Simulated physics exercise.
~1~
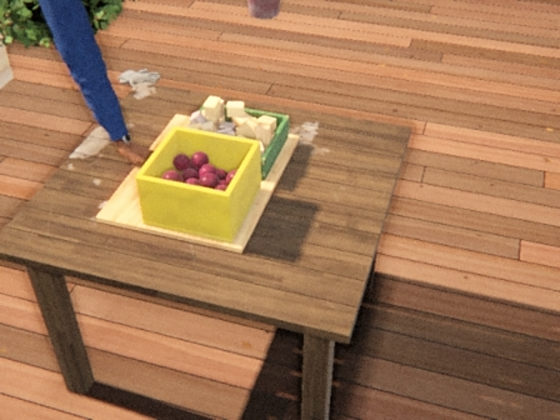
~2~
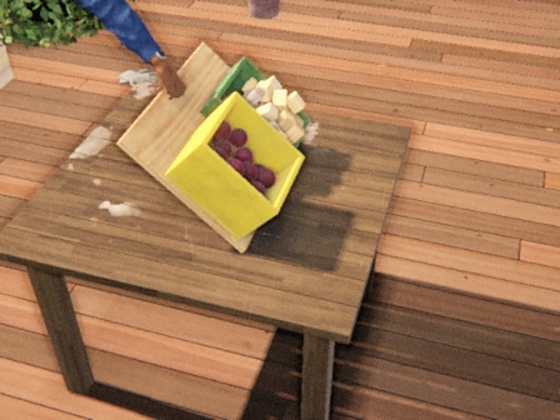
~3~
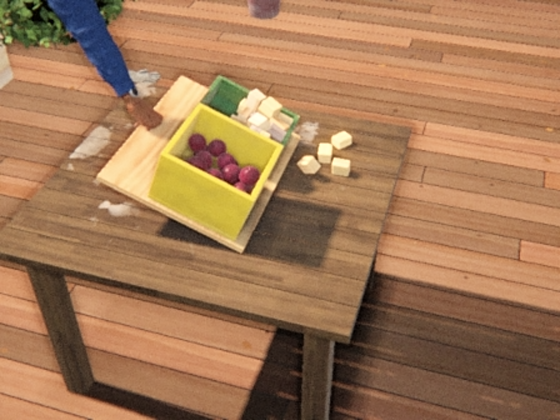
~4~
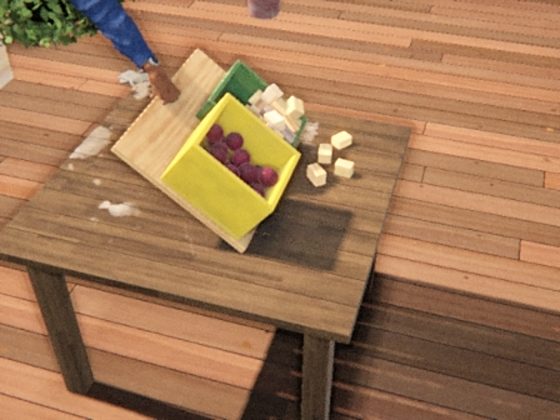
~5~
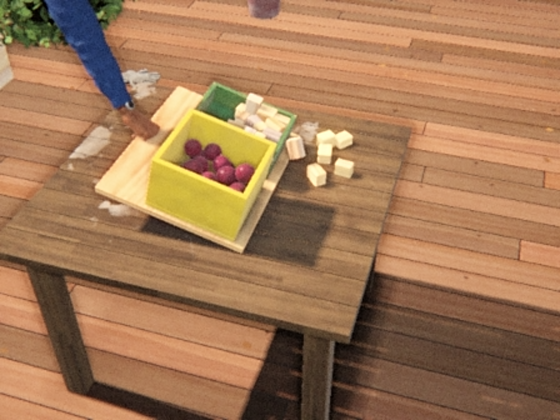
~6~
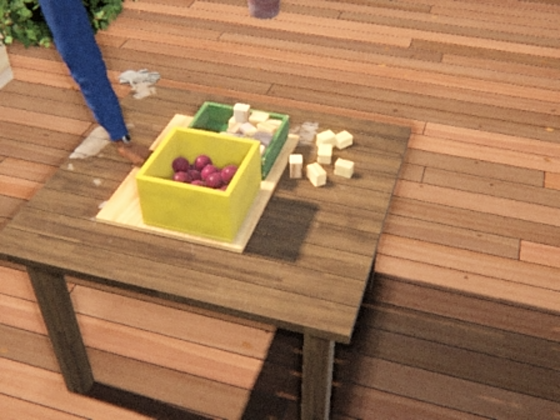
A bright yellow crate of dark red onions sits in front of a green crate of pale wooden blocks, both on a light board on a brown table, seen from above on a plank deck. A blue-sleeved arm reaches in from the upper left and raises the board's left end, tipping both crates steeply to the right. The board drops partway, with several blocks now lying on the tabletop, then rises again. Finally the hand lowers it flat, as a few more blocks come to rest beside the green crate. The onions all stay in the yellow crate.
